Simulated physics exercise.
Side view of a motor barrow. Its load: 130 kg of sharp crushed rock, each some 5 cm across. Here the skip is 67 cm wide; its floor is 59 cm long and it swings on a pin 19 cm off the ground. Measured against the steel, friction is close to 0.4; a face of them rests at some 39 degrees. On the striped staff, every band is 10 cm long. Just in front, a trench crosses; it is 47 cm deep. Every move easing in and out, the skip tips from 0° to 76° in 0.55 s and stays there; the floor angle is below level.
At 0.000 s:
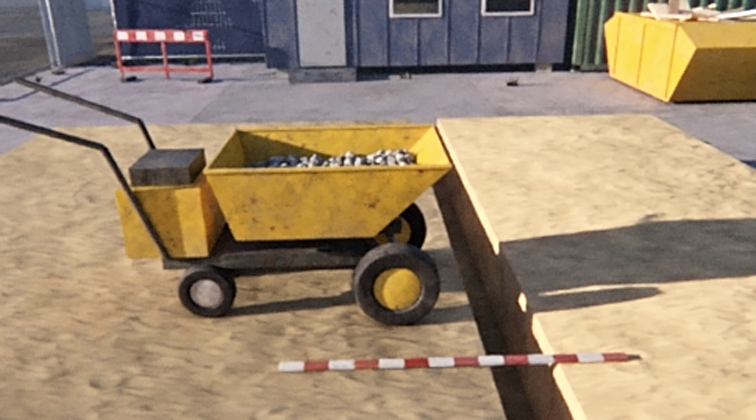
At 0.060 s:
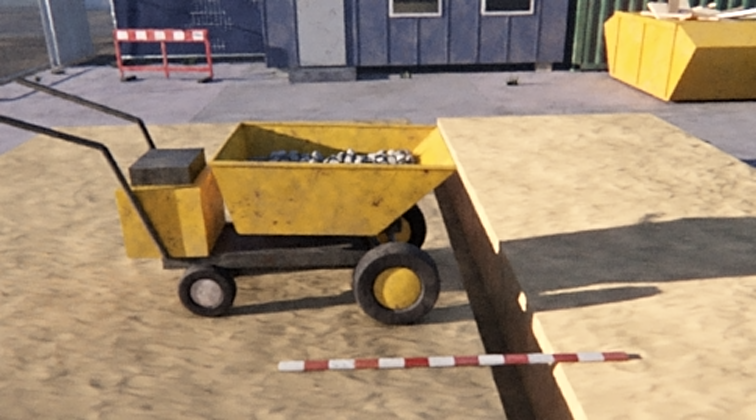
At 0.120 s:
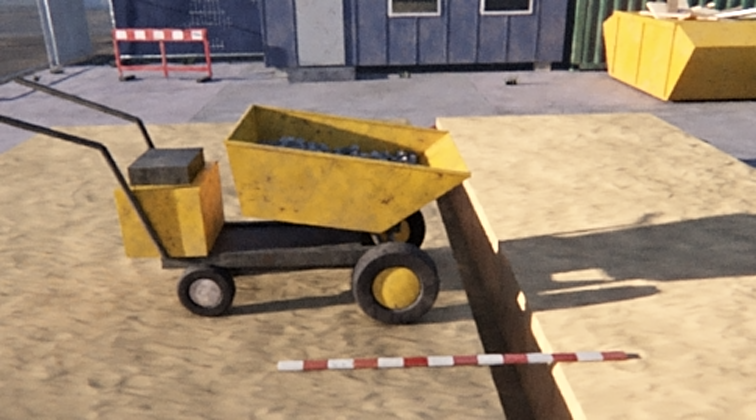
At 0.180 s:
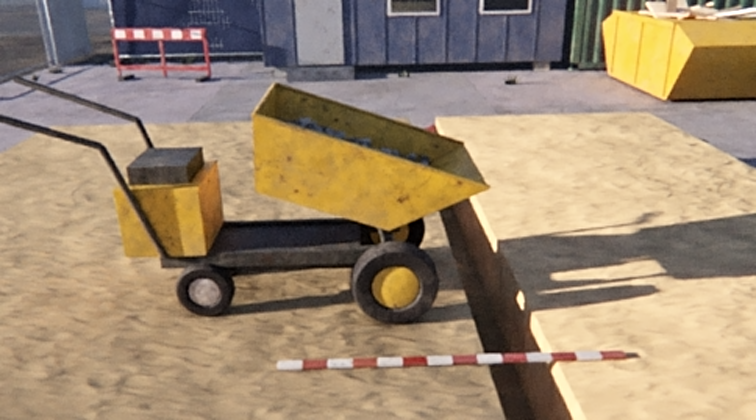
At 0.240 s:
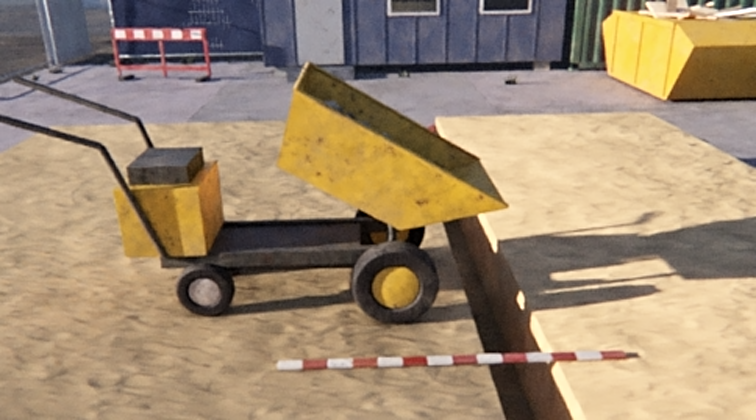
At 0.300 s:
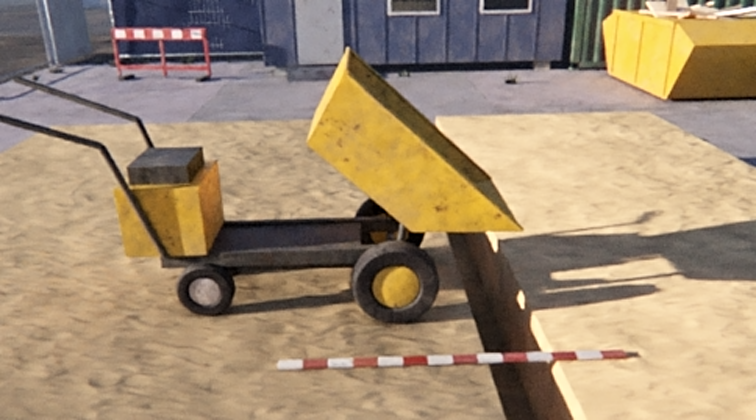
A yellow skip full of grey stones tilts steeply forward on a barrow beside a trench.
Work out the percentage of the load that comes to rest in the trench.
It works out at about 8 per cent of the load.
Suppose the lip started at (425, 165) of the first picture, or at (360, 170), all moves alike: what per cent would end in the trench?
Roughly 30 in a hundred from the first, 70 in a hundred from the second.
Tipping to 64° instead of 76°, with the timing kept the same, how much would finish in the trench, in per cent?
I'd guess some 15 in a hundred.
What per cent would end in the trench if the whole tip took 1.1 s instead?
Roughly 5 per cent.
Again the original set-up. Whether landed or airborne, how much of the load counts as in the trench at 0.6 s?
Some 0 per cent.
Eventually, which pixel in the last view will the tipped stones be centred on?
Somewhere around (593, 278) in the last picture.
After 0.4 s the floor is at 64°; 100 % in the skip; the foremost stones are at (492, 234).
After 0.6 s the floor is at 76°; 70 % in the skip, 30 % past the trench; the foremost stones are at (584, 284).
After 1.0 s the floor is at 76°; 9 % in the skip, 4 % in the trench, 87 % past the trench; the foremost stones are past the picture's edge.
After 3.0 s the floor is at 76°; 6 % in the skip, 8 % in the trench, 86 % past the trench; the foremost stones are past the picture's edge.
